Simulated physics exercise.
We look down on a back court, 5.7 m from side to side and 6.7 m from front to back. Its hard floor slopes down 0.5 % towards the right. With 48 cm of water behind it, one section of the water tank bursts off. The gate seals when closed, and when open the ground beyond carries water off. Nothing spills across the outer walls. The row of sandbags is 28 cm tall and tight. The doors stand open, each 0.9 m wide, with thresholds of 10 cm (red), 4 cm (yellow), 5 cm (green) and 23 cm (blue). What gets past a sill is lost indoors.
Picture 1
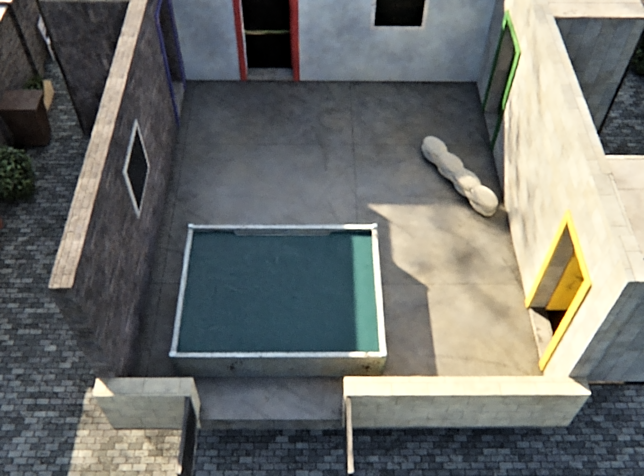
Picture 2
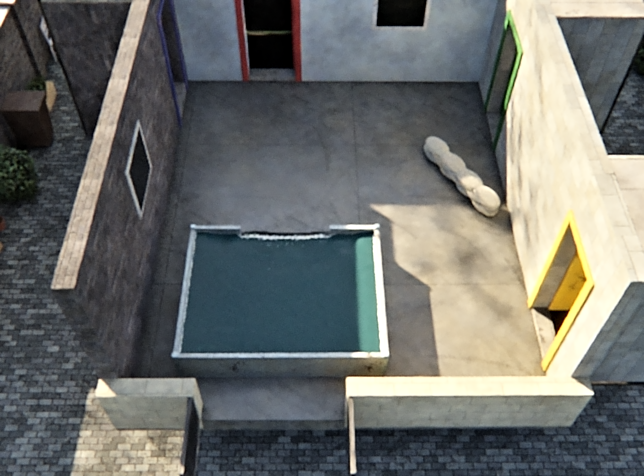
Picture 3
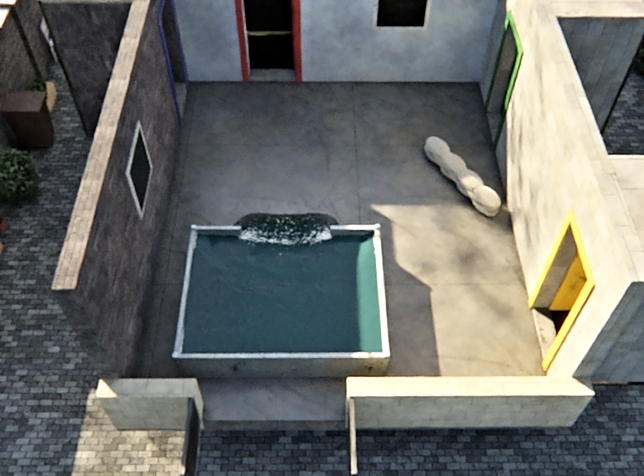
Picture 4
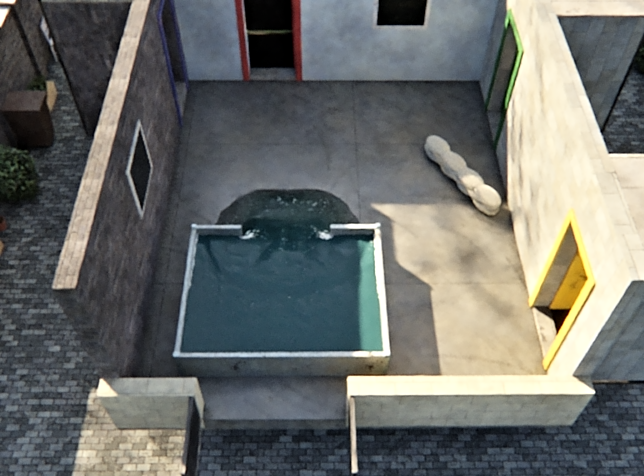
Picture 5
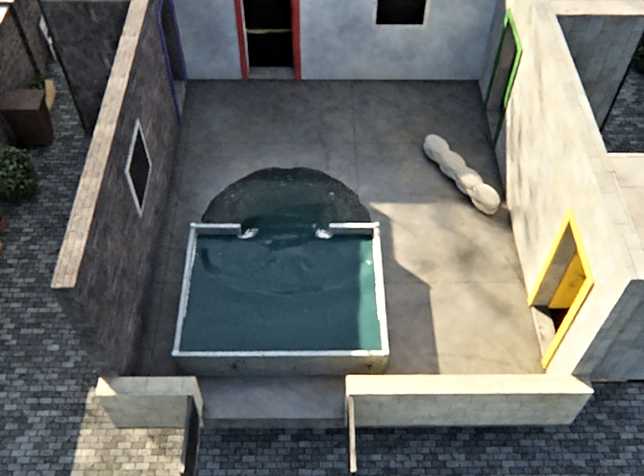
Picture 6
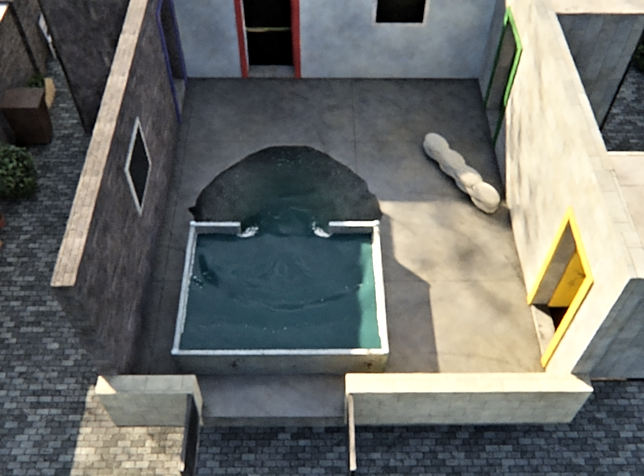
The clip opens on a walled courtyard seen from above, with still teal water in a rectangular tank and a pale, lumpy object lying to the right. Part of the tank's far side gives way, and water pours through the gap, then spreads across the grey floor in a widening dark, rounded pool.
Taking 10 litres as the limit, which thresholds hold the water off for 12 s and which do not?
The water let in: At the red door it goes over the limit; at the yellow door it does not reach the limit; at the green door it exceeds the limit; at the blue door it stays under the limit.
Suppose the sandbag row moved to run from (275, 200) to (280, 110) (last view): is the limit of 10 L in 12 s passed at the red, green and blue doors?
Then: Red above, green over, blue below.
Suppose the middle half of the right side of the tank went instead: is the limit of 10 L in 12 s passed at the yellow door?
Then: Yellow above.
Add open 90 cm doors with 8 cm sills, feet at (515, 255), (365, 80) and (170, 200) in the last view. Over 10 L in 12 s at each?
In turn: Not over, past it, not over.
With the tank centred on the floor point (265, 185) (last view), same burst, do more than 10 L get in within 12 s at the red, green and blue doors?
Against that limit: Red above, green past it, blue under.
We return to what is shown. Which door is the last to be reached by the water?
It is the yellow one.
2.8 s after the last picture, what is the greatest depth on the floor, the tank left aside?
Up to some 28 cm.
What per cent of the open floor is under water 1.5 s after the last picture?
About 50 per cent.
Then, 0.7 s after the last picture water covers 30 % of the floor and is deepest (29 cm) near (286, 240); red door 3 cm at the sill, 0 L in, yellow door not reached, green door not reached, blue door not reached.
Then, 1.5 s after the last picture water covers 50 % of the floor and is deepest (26 cm) near (286, 240); red door 20 cm at the sill, 17 L in, yellow door not reached, green door not reached, blue door 11 cm at the sill, 0 L in.
Then, 2.8 s after the last picture water covers 55 % of the floor and is deepest (28 cm) near (476, 79); red door 20 cm at the sill, 65 L in, yellow door not reached, green door 4 cm at the sill, 0 L in, blue door 18 cm at the sill, 0 L in.
Then, 6.3 s after the last picture water covers 75 % of the floor and is deepest (23 cm) near (492, 197); red door 11 cm at the sill, 109 L in, yellow door 2 cm at the sill, 0 L in, green door 15 cm at the sill, 50 L in, blue door 11 cm at the sill, 0 L in.
Then, 11.3 s after the last picture water covers 95 % of the floor and is deepest (12 cm) near (492, 197); red door 10 cm at the sill, 110 L in, yellow door 4 cm at the sill, 0 L in, green door 11 cm at the sill, 244 L in, blue door 6 cm at the sill, 0 L in.
